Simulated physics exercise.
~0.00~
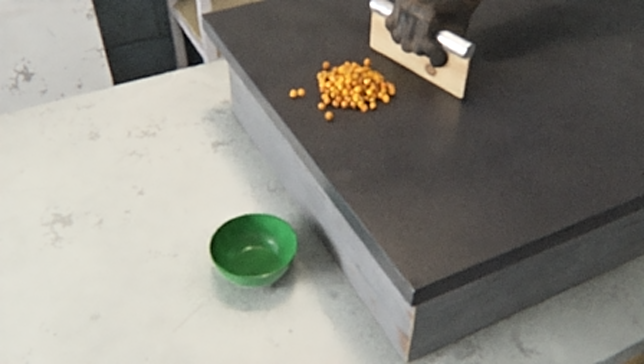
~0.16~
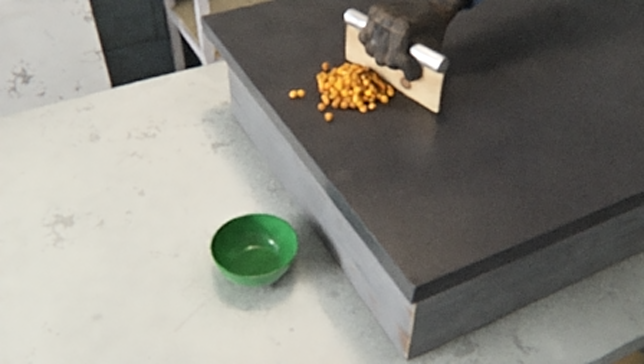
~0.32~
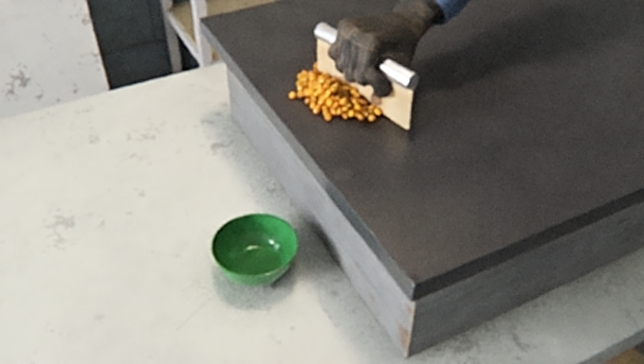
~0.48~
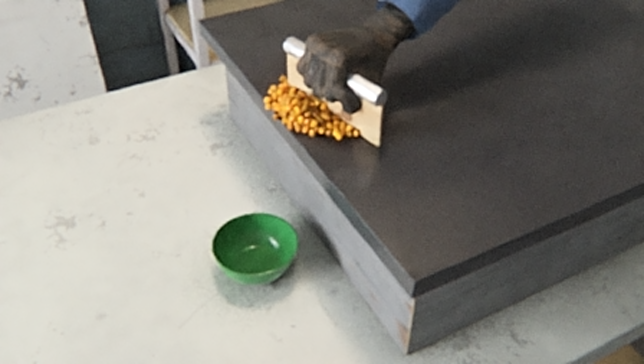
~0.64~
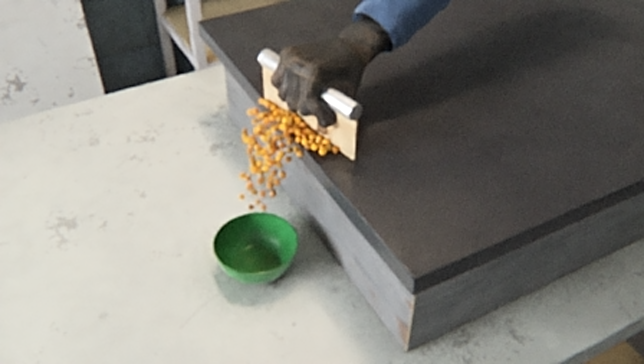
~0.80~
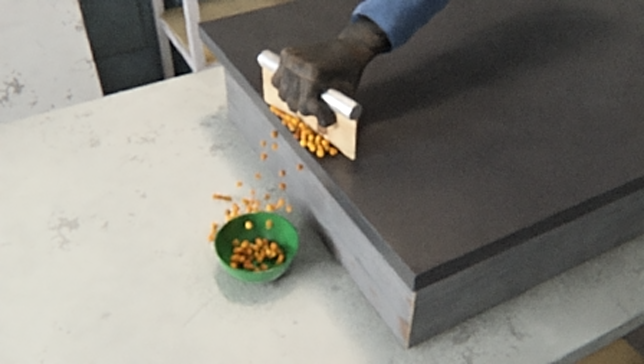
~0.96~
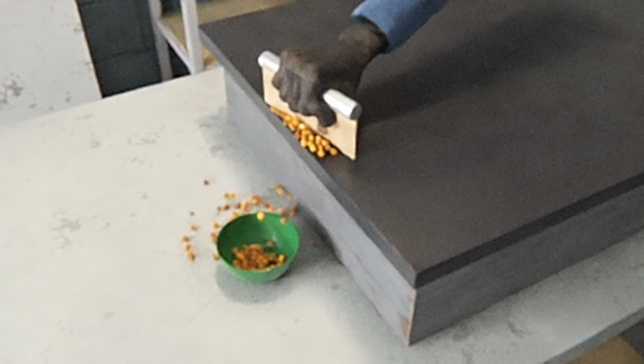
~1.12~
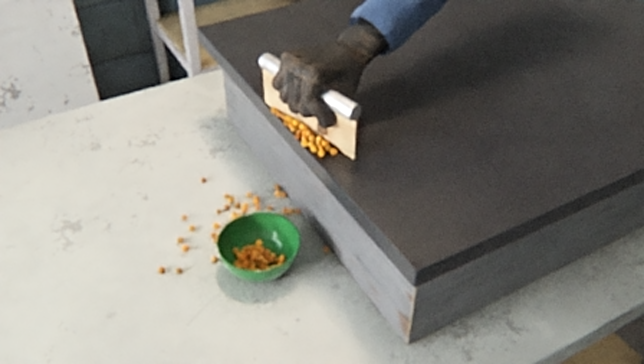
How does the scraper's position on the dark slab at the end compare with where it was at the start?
It starts farther back on the slab, to the right of the kernel pile, and ends farther left and nearer the viewer, close to the slab's left edge above the green bowl.
